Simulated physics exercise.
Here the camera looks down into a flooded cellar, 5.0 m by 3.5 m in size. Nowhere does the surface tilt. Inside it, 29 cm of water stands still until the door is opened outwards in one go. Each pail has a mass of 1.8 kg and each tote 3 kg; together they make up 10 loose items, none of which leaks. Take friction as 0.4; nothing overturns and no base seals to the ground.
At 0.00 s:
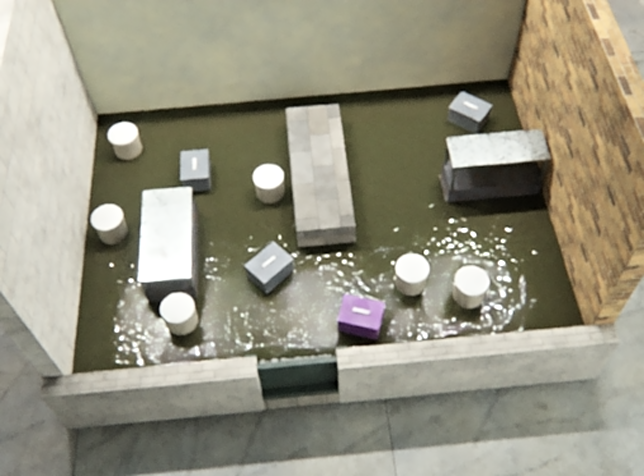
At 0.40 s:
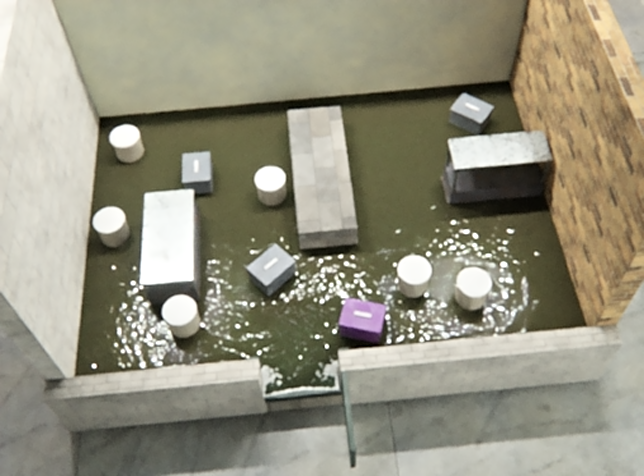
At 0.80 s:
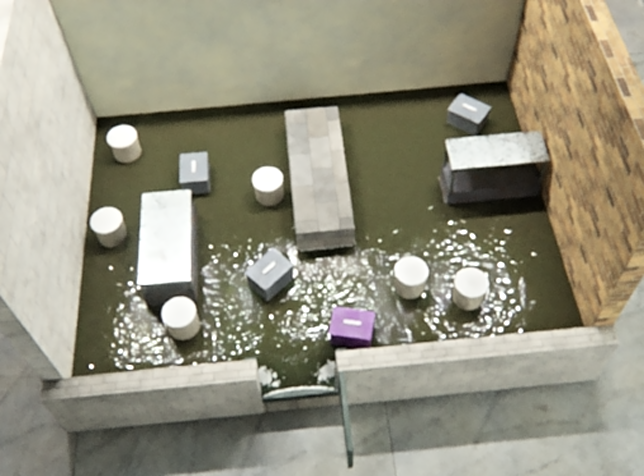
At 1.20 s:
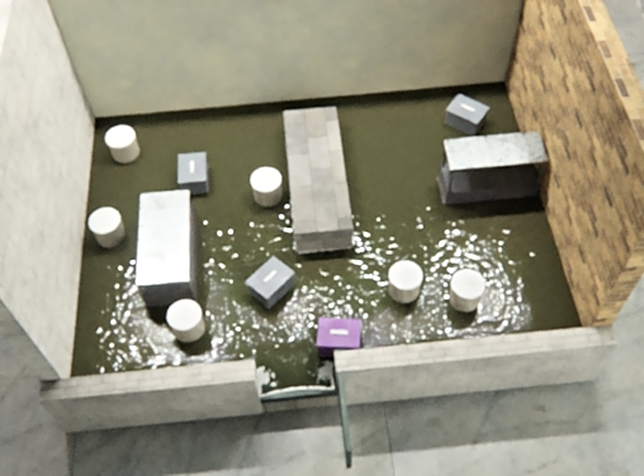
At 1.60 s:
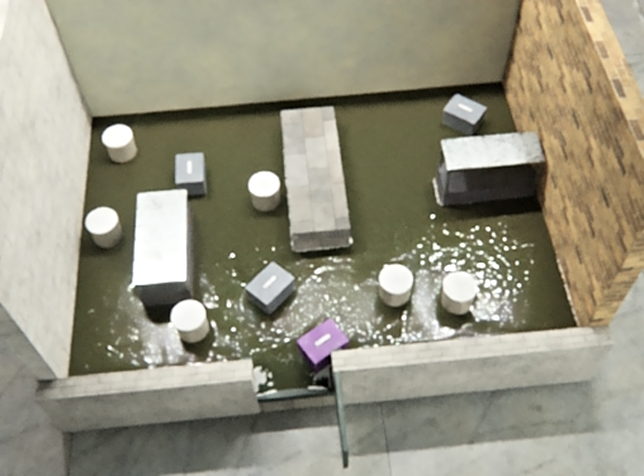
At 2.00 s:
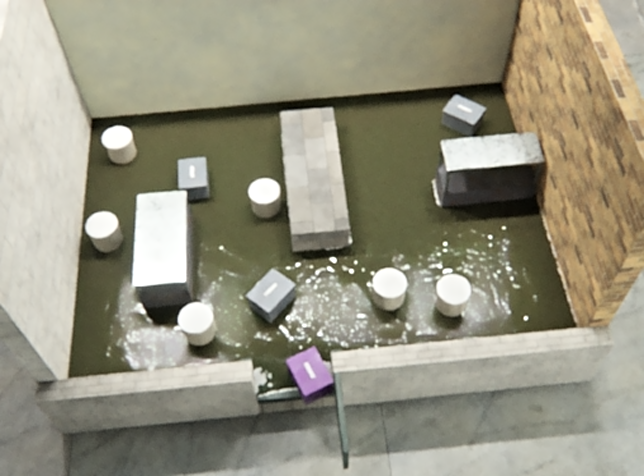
In a flooded cellar, a gate swings open and the purple tote drifts left into the gap.
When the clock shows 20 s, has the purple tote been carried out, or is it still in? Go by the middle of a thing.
It is going to depart.
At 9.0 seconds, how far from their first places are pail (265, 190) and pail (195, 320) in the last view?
The first is 120 cm off, the second is washed out.
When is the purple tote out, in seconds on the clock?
Near 2.0 s.
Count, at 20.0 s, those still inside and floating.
It comes to 3 of them.
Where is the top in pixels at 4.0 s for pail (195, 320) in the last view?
Look for it near (224, 337).
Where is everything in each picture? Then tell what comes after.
The purple tote at (361, 312) floats; about 4450 L in view; 0 of 10 have shifted, in the first picture.
The purple tote at (363, 315), afloat; about 4420 L in view; 0 of 10 have shifted, in the second picture.
The purple tote at (352, 323), afloat, 12 cm from its start; 29 cm deep round most things; 1 of 10 have shifted, in the third picture.
The purple tote at (339, 333), afloat, 26 cm from its start; about 4320 L in view; 4 of 10 have shifted, in the fourth picture.
The purple tote at (323, 341) floats, 41 cm from its start; about 4260 L in view; 5 of 10 have shifted, in the fifth picture.
The purple tote at (310, 371), afloat, 70 cm from its start; about 4210 L in view; 7 of 10 have shifted, in the sixth picture.
After 4.0 s the purple tote has gone out; 1 of 10 are out; 9 afloat.
After 9.0 s the purple tote has gone out; 4 of 10 are out; 6 afloat.
After 16.0 s the purple tote has gone out; 6 of 10 are out; 4 afloat.
After 20.0 s the purple tote has gone out; 7 of 10 are out; 3 afloat.
